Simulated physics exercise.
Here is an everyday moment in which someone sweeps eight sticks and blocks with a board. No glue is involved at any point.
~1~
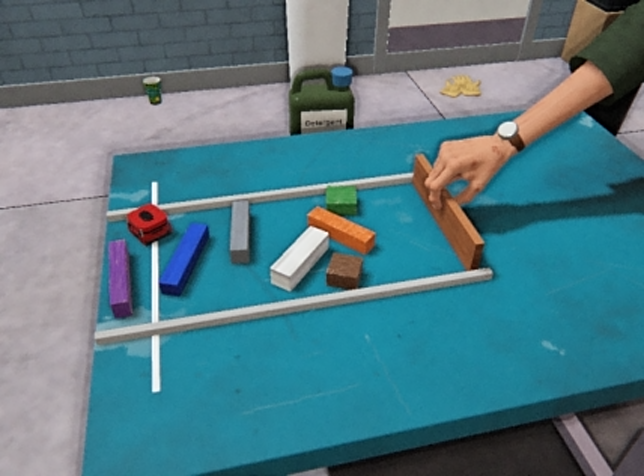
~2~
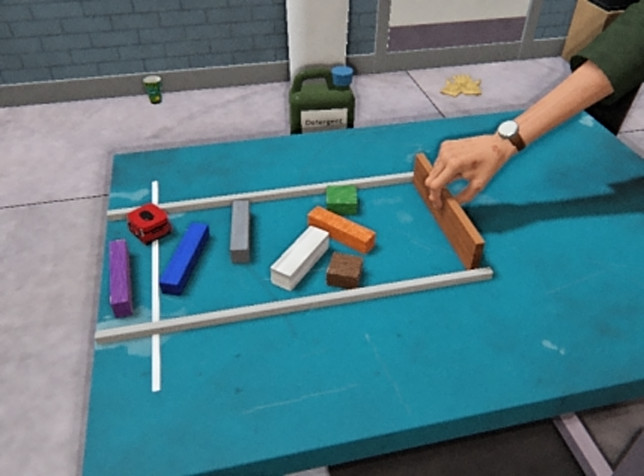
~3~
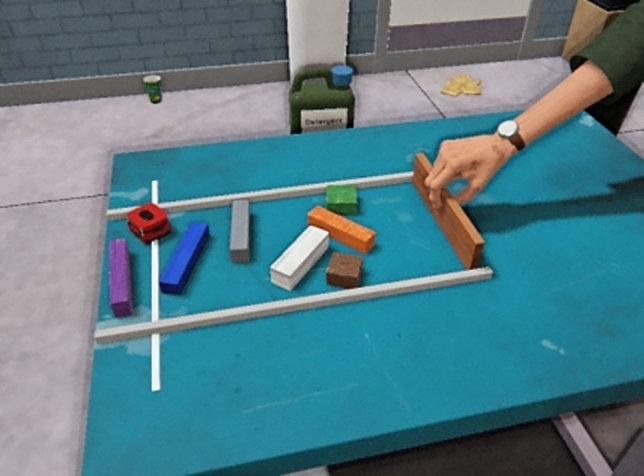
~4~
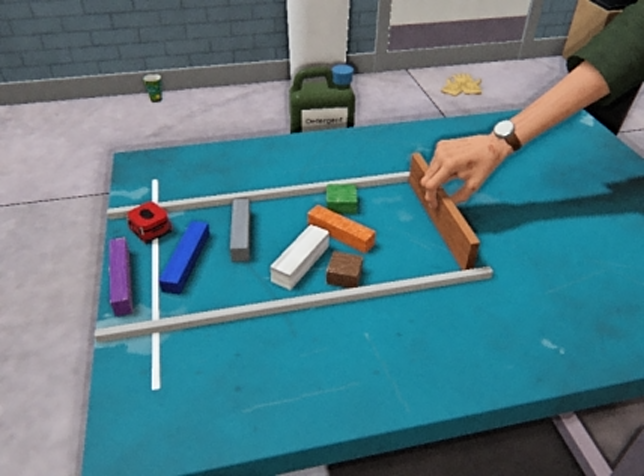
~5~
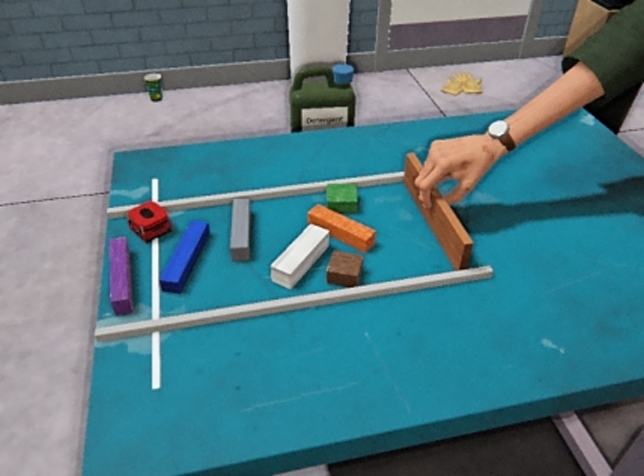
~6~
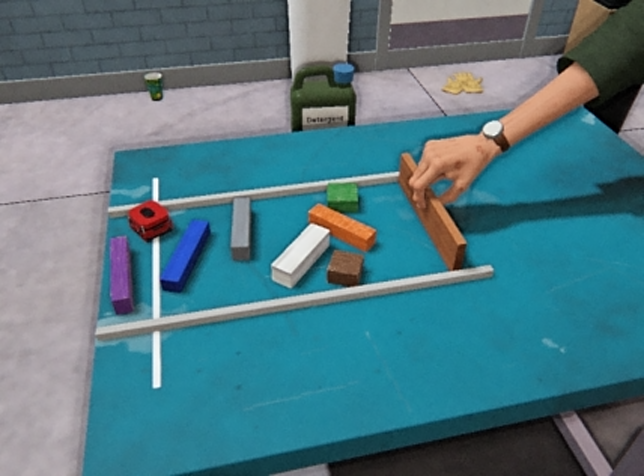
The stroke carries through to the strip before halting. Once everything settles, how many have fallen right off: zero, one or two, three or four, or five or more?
By then, three or four have fallen off.
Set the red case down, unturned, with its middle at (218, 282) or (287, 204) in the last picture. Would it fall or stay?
It ends up down from the first place and never comes off from the second.
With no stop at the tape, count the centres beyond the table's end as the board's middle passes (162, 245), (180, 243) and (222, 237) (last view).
The counts are 4, 3 and 0, in that order.
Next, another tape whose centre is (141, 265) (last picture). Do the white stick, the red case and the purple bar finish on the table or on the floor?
Here the white stick drops down while the red case drops down and the purple bar drops down.
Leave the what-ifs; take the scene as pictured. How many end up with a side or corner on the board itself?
It adds up to 3.
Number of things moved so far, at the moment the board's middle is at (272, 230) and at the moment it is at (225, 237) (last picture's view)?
Counts: 6 and 7.
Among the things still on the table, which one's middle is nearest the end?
The one out in front is the white stick.
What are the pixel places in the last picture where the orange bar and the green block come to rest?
Roughly (128, 256), and the other roughly (139, 225).
Soon after, none off yet; purple bar at rest near (121, 273); red case at rest near (150, 221); blue stick at rest near (187, 255).
After that, none off yet; purple bar at rest near (121, 273); red case at rest near (150, 221); blue stick moving near (181, 255).
And then, none off yet; purple bar displaced a little near (96, 277); red case displaced about its own width near (109, 222); blue stick displaced about its own width near (116, 266).
In the end, the number that fall off is three or four; gone, grey stick, blue stick, red case and purple bar.
